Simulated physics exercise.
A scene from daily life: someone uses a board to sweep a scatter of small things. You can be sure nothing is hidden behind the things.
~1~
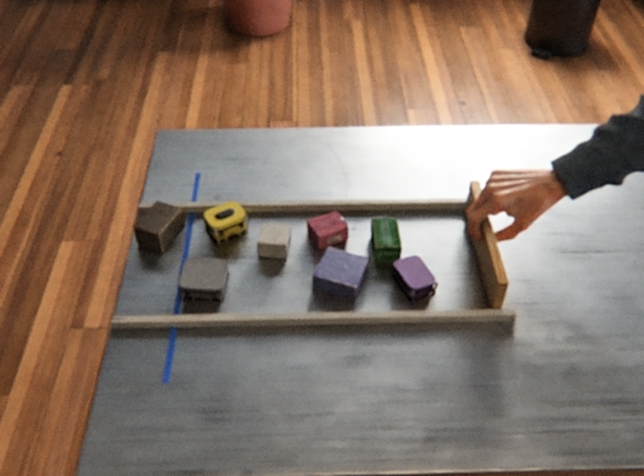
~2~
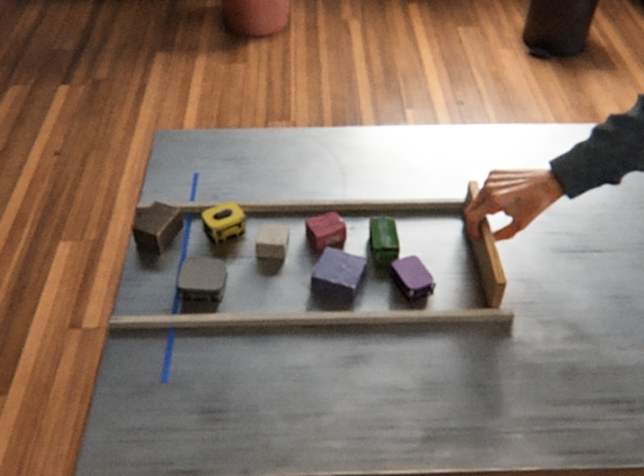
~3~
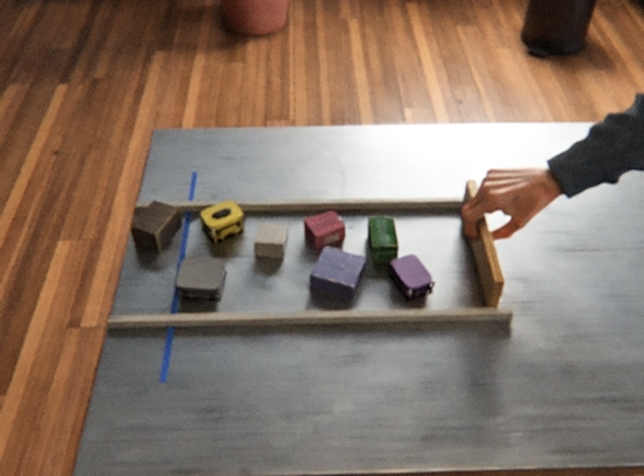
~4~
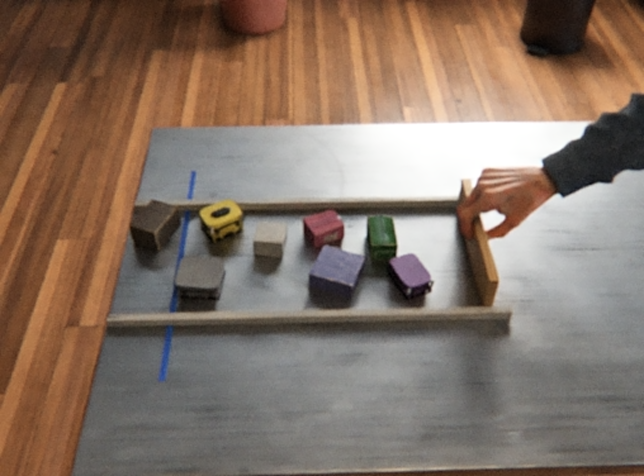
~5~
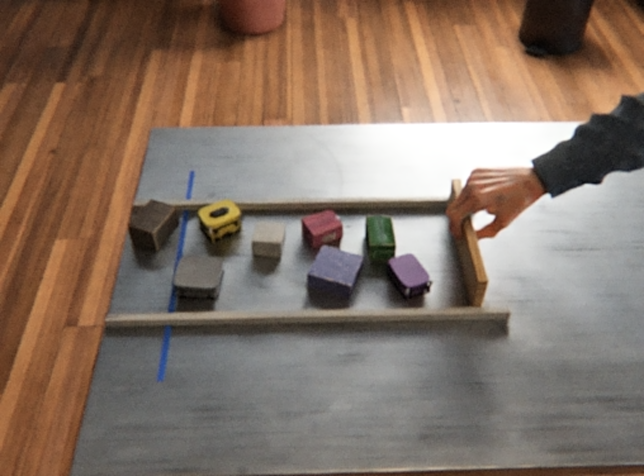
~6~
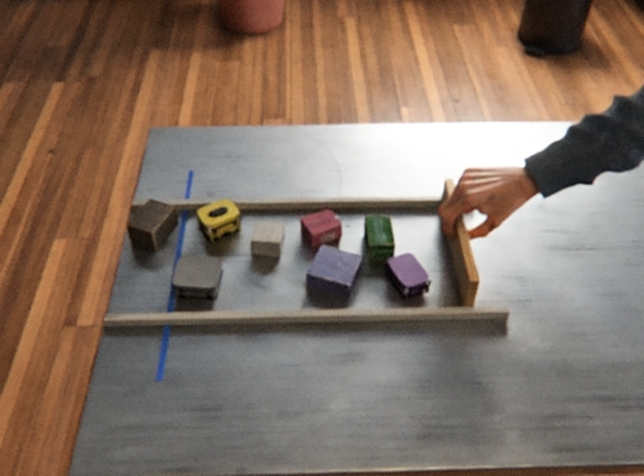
A hand in a dark sleeve slides an upright wooden board slowly leftward between two thin rails on a grey tabletop, seen from above over a wood-plank floor. Between the rails, left to right, sit black, grey, yellow, white, red, blue, green and purple blocks and small cases, with blue tape crossing at left. The board nears the purple and green pieces, which stay put, while the view drifts very slightly.
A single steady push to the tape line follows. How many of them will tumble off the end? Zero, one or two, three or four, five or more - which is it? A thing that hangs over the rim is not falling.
Answer: One or two.
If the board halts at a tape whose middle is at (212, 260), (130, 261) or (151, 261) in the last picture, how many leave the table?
Going through each try, you'd get 0, 8 and 5.
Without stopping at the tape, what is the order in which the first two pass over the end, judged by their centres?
It's the grey case and then the black block.
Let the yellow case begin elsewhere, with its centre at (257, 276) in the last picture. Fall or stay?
Well, this time it drops away.
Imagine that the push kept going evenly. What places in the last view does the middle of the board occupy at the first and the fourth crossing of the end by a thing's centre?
Near (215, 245) and (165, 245).
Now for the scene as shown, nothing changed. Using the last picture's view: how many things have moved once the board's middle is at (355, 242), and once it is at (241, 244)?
4 at one spot and 7 at the other.
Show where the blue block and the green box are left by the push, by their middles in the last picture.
Blue block: About (120, 279); green box: About (165, 245).
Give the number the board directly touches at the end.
It ends up touching 3.
Soon after, none off yet; black block at rest near (153, 224); grey case at rest near (198, 278); yellow case at rest near (219, 221).
Then, none off yet; black block at rest near (153, 224); grey case moved about its own width near (166, 279); yellow case moving near (214, 219).
At rest, the number that fall off is one or two; fallen, grey case and black block.
